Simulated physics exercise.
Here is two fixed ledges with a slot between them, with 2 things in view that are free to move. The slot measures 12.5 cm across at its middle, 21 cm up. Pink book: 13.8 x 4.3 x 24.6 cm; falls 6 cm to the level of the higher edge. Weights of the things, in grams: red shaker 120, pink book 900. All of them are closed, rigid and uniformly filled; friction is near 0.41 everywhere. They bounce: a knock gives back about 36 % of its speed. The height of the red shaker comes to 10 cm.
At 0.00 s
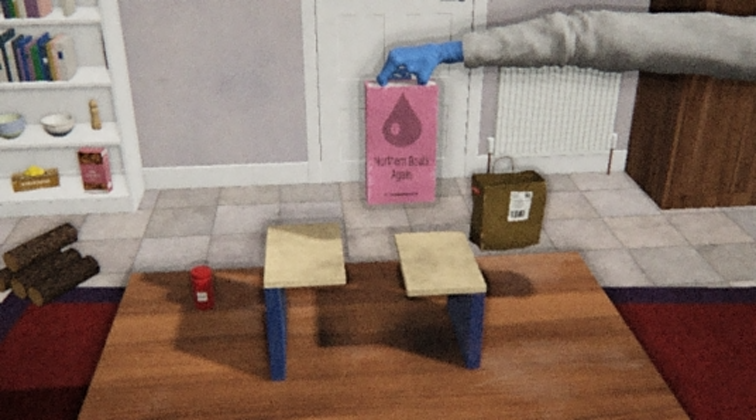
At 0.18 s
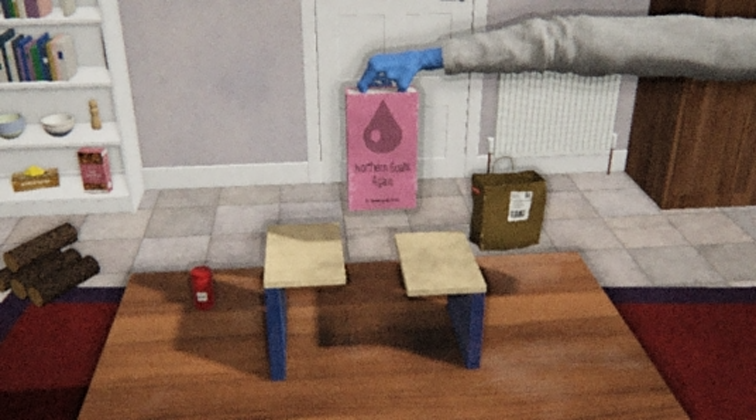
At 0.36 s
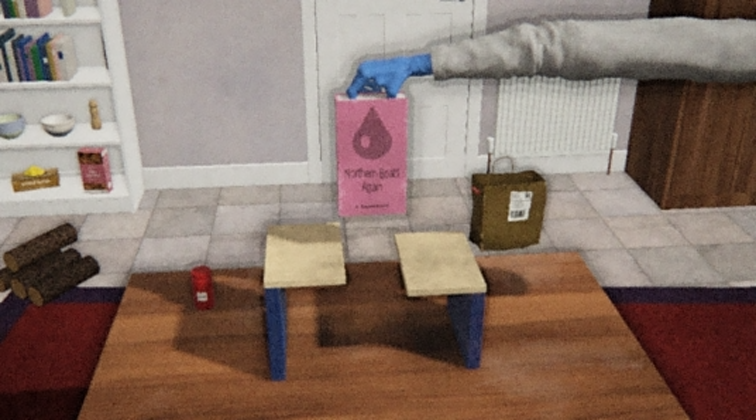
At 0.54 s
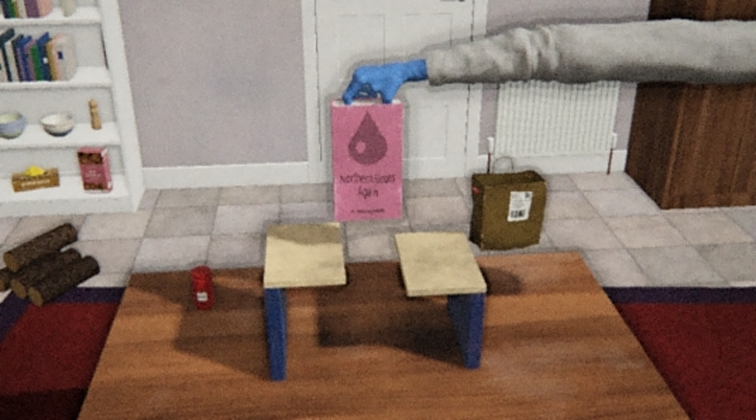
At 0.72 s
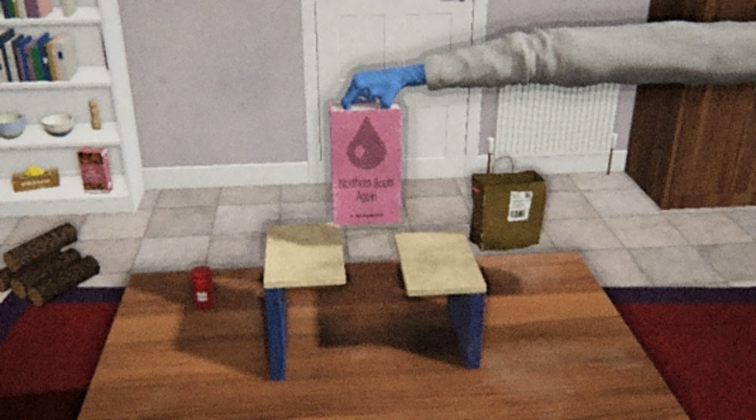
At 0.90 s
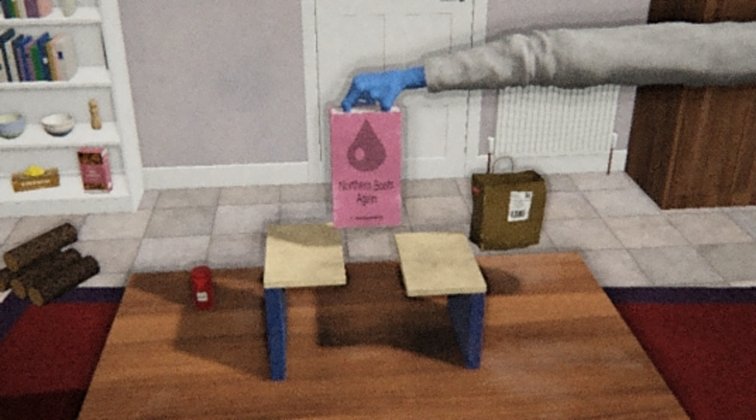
We see a blue-gloved hand carry an upright pink book slightly left and down behind two cream-topped blue supports, then hold it still above the gap, while a red shaker stands motionless on the wooden table at left.
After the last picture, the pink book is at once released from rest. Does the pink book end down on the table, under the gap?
Well, the book does not get through in the end.
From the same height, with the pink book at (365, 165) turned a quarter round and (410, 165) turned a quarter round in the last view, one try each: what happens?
First through, then stuck.
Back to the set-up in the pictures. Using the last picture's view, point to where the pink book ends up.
Roughly (410, 232).
After 1.20 s, pink book 17° off upright near (383, 200).
After 1.30 s, pink book 58° off upright near (404, 224).
After 1.80 s, pink book on its side near (410, 230).
In the end (2.8 s), toppled on the stand or table, pink book; red shaker under 4 cm from the start. At the end, from the last picture's camera, pink book near (410, 232). The book is caught.
